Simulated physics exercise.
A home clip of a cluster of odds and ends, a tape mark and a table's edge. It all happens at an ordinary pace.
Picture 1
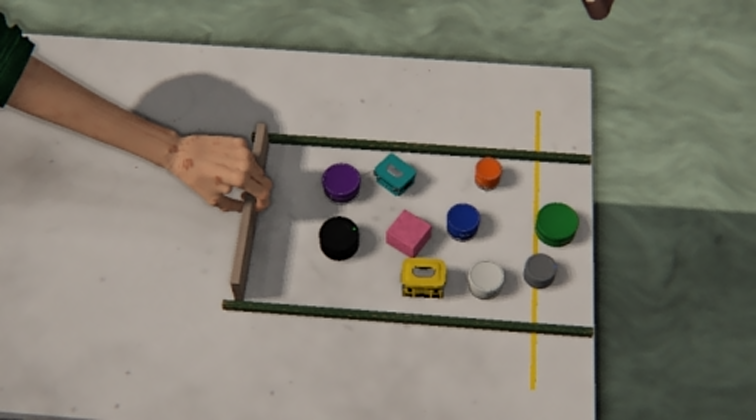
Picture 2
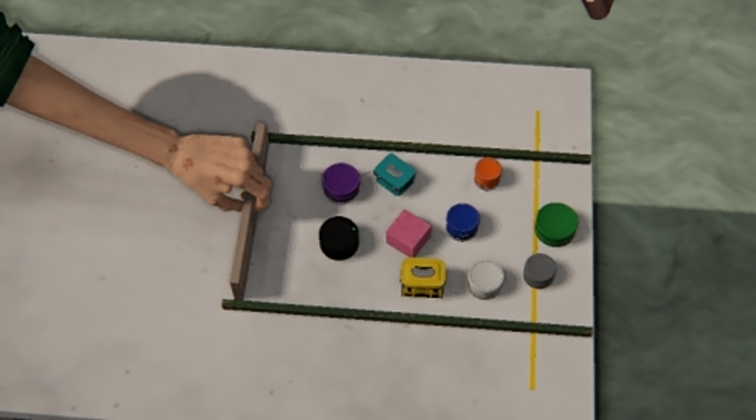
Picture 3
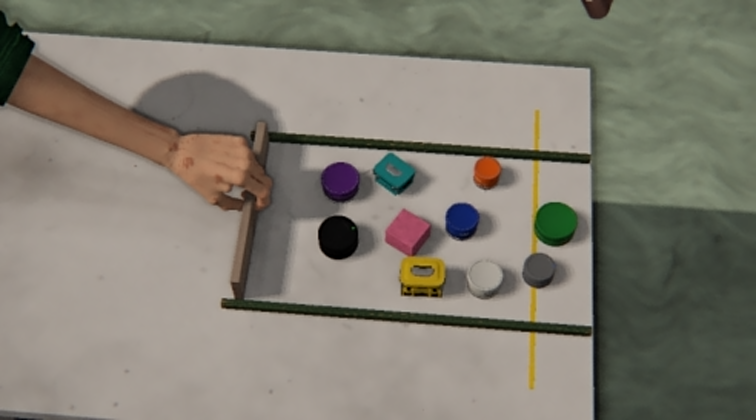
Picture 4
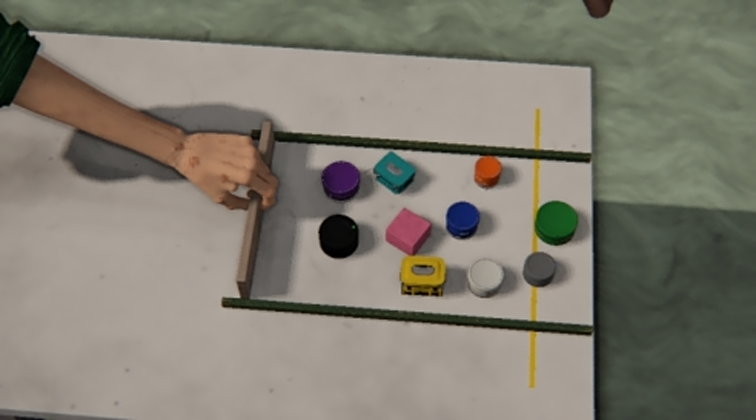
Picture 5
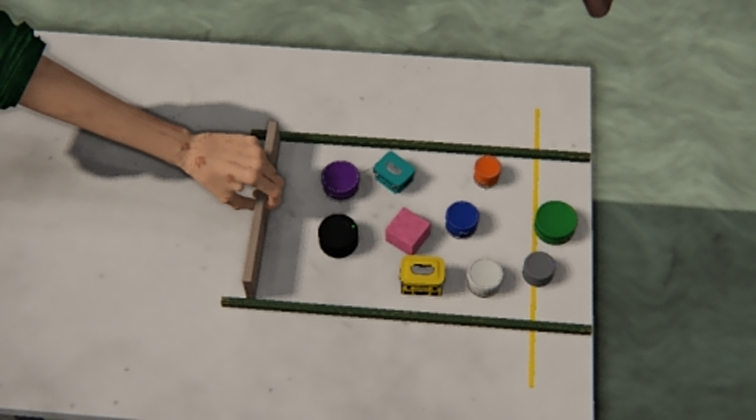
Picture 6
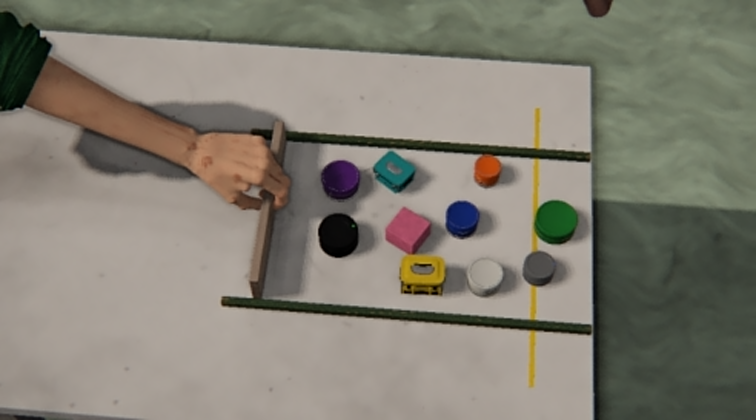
On a pale tabletop between two dark green rails, a hand holds an upright board to the left of a scattered group of small colourful objects, then slides it slightly right while the objects and yellow tape line stay still.
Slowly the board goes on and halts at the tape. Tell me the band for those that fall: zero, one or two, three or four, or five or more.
In the end the number that fall off is one or two.
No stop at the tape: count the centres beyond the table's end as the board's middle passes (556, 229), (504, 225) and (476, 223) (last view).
The counts: 5, 0 and 0.
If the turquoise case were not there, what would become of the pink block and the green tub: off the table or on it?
The pink block stays on, the green tub goes over.
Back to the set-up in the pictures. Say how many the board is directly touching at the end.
In contact: 5.
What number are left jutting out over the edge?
It comes to 4.
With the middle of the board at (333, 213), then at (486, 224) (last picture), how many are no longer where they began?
By then 2, and 10.
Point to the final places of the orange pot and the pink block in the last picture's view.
Near (584, 178) and (554, 225).
Soon after, none off yet; green tub at rest near (556, 223); grey lid at rest near (539, 269); white pot at rest near (485, 277).
After that, none off yet; green tub at rest near (556, 223); grey lid at rest near (539, 269); white pot displaced about its own width near (508, 279).
In the end, the number that fall off is one or two; gone, green tub.
